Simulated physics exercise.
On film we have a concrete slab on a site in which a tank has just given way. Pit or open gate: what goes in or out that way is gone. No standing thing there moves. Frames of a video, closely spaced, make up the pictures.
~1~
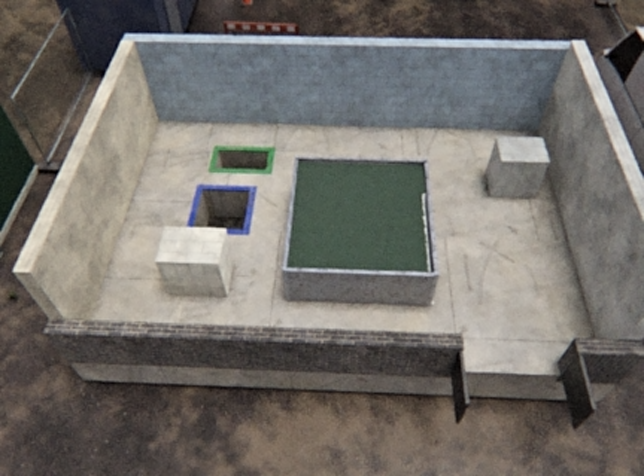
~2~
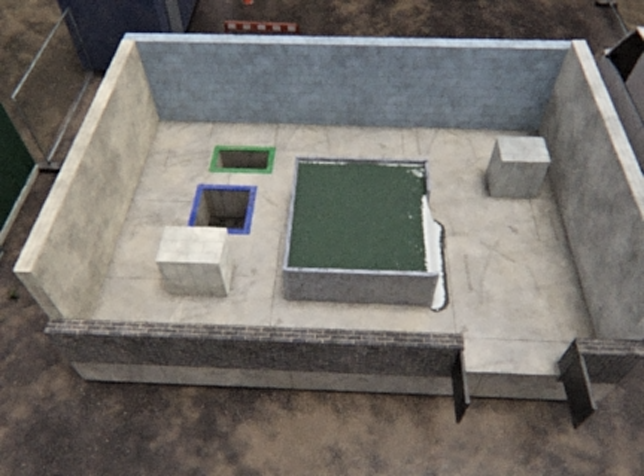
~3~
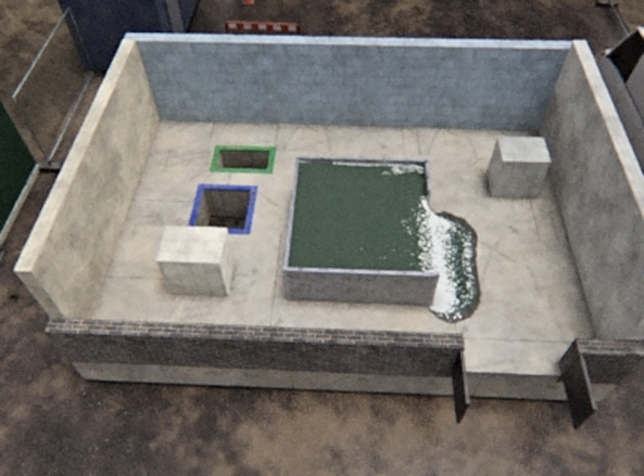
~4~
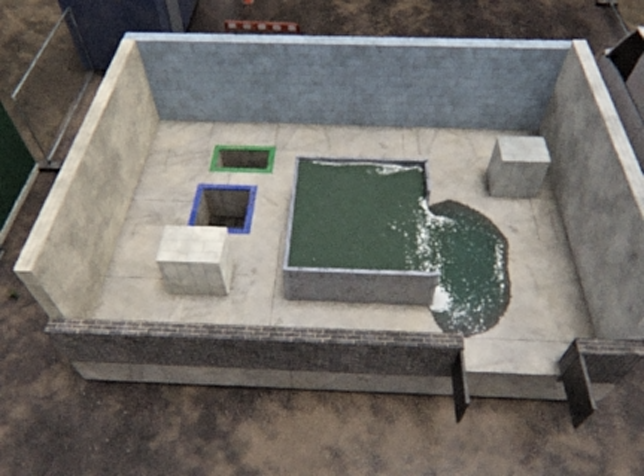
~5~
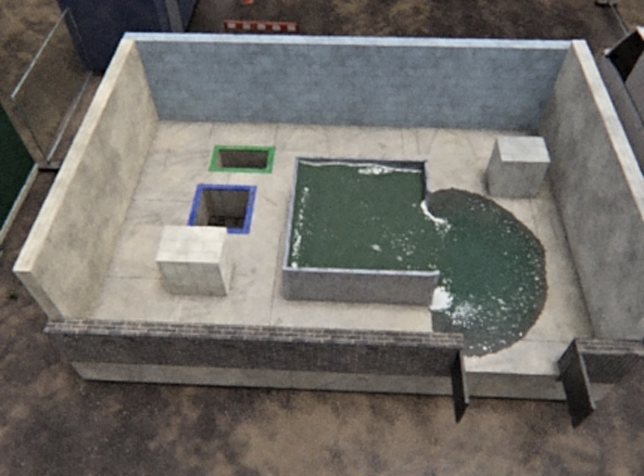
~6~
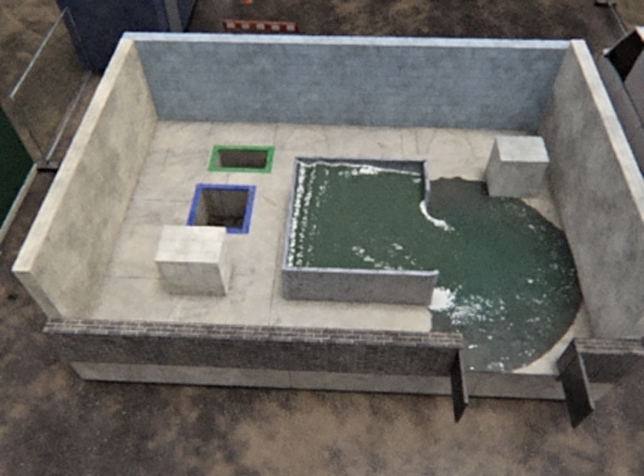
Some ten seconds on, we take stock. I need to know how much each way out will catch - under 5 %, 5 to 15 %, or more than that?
In order: The gate is going to fail to stay at fifteen per cent or less; the blue pit is going to fail to get to five per cent; the green pit is going to fail to land outside five to fifteen per cent.
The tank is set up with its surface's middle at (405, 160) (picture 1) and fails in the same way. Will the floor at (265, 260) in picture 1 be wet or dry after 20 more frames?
Untouched.
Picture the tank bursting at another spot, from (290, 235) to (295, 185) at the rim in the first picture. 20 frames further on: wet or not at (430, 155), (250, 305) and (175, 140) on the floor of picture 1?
Taking them in order, I'd say not reached, swamped and swamped.
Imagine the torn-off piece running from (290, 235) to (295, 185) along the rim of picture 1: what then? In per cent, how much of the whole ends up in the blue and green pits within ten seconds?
Estimates in per cent: Blue 40, green 6.
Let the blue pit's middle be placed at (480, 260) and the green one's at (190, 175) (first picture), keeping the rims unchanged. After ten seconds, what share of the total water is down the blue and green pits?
Estimated shares - blue: 65 %; green: 0 %.
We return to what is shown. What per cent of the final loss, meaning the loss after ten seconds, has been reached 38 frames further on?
My figure is about 60 in a hundred.
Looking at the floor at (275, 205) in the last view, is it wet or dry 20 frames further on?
That place: Spared.
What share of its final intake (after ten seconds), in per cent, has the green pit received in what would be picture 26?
Roughly 0 percent.
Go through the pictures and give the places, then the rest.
The first frame shows still water in the water tank at (360, 214).
In the second frame, water pours out at (427, 250) and has run to (441, 306).
In the third frame, water pours out at (426, 252) and has run to (457, 316).
In the fourth frame, the front is at (485, 220), out from the gap at (426, 253).
In the fifth frame, water pours out at (425, 253) and has run to (540, 249).
In the sixth frame, the front is at (567, 242), out from the gap at (425, 253).
A moment on, water covers 25 % of the floor; the gate 1 %, the blue pit 0 %, the green pit 0 %.
Next, water covers 30 % of the floor; the gate 4 %, the blue pit 0 %, the green pit 0 %.
Then, water covers 40 % of the floor; the gate 12 %, the blue pit 0 %, the green pit 0 %.
Later, water covers 70 % of the floor; the gate 25 %, the blue pit 0 %, the green pit 2 %.
In the end, water covers 95 % of the floor; the gate 36 %, the blue pit 2 %, the green pit 7 %.
